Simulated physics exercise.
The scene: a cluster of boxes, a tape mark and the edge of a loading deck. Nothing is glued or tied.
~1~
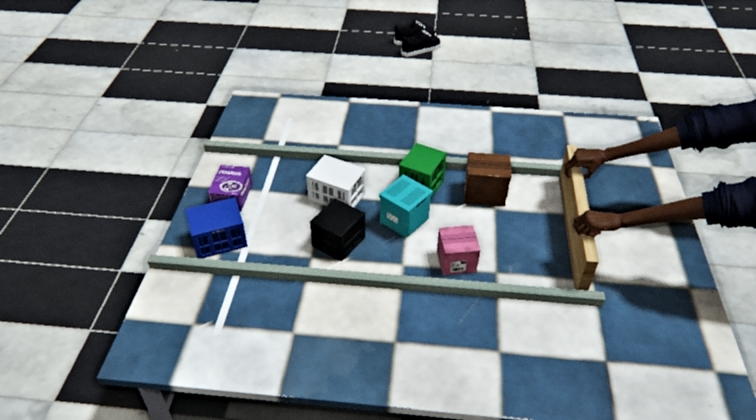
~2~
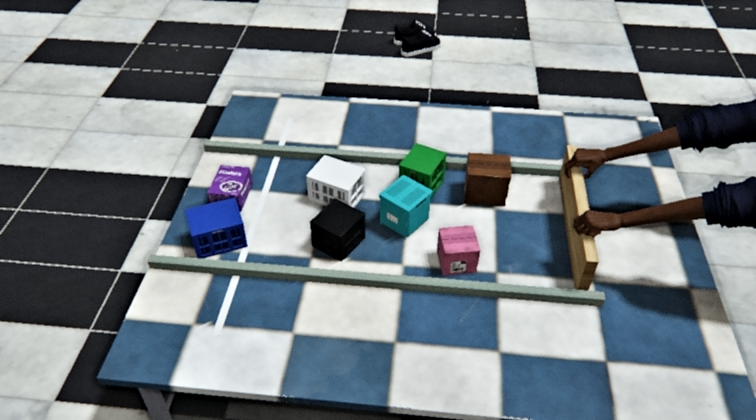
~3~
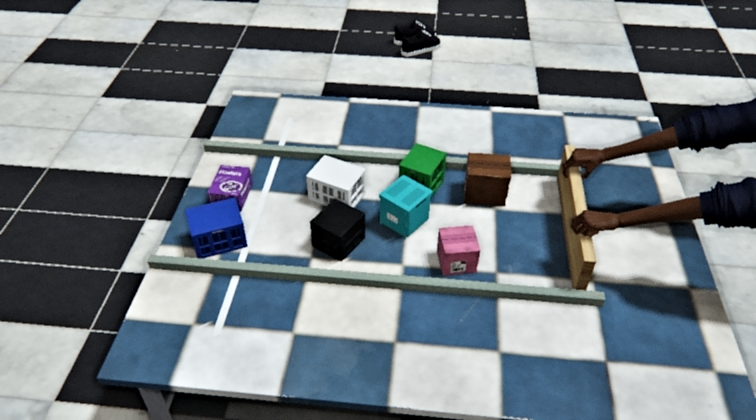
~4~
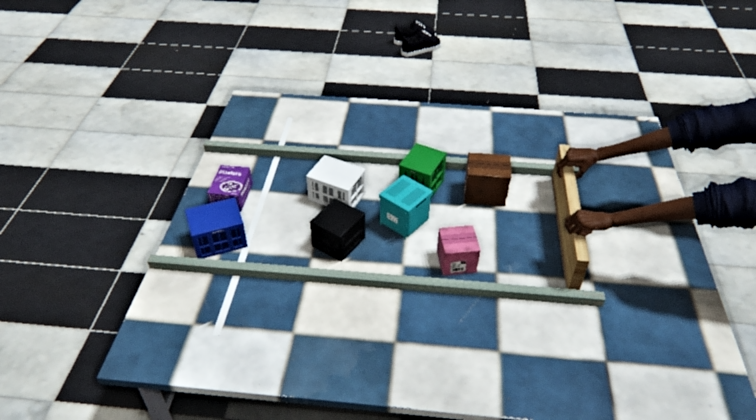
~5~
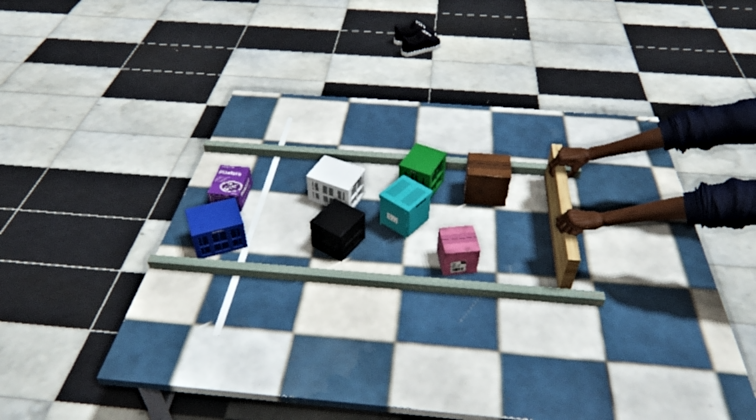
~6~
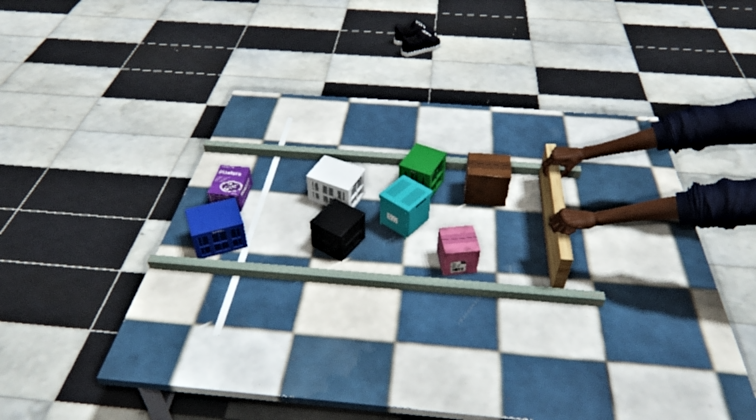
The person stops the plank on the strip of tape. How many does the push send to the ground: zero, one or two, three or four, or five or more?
The number that fall off is one or two.
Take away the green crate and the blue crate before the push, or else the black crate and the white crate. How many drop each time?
First 1, then 0.
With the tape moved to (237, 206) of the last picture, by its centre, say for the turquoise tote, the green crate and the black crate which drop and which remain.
The turquoise tote remains up, the green crate drops off, the black crate holds on.
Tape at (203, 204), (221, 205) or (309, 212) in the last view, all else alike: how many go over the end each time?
In that order 5, 5 and 0.
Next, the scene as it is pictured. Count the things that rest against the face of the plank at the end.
In contact: 3.
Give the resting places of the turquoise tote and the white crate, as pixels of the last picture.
About (236, 203), and the other about (210, 185).
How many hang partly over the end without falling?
The number is 0.
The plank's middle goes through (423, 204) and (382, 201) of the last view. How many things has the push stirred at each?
By then 5, and 6.
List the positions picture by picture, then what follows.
The first frame shows purple box (231, 188); blue crate (217, 228); white crate (337, 184); plank (576, 215); tape (260, 208).
The second frame shows blue crate (217, 228); brown parcel (487, 180).
The third frame shows white crate (337, 184); black crate (338, 230).
The fourth frame shows purple box (231, 188); pink parcel (458, 250).
The fifth frame shows blue crate (217, 228); plank (560, 214).
The sixth frame shows purple box (231, 188); blue crate (217, 228); white crate (337, 184); plank (554, 213); tape (260, 208).
A little later, none off yet; purple box at rest near (231, 188); blue crate at rest near (217, 228); white crate shifted a little near (327, 184).
When it is over, the number that fall off is one or two; down, blue crate and purple box.
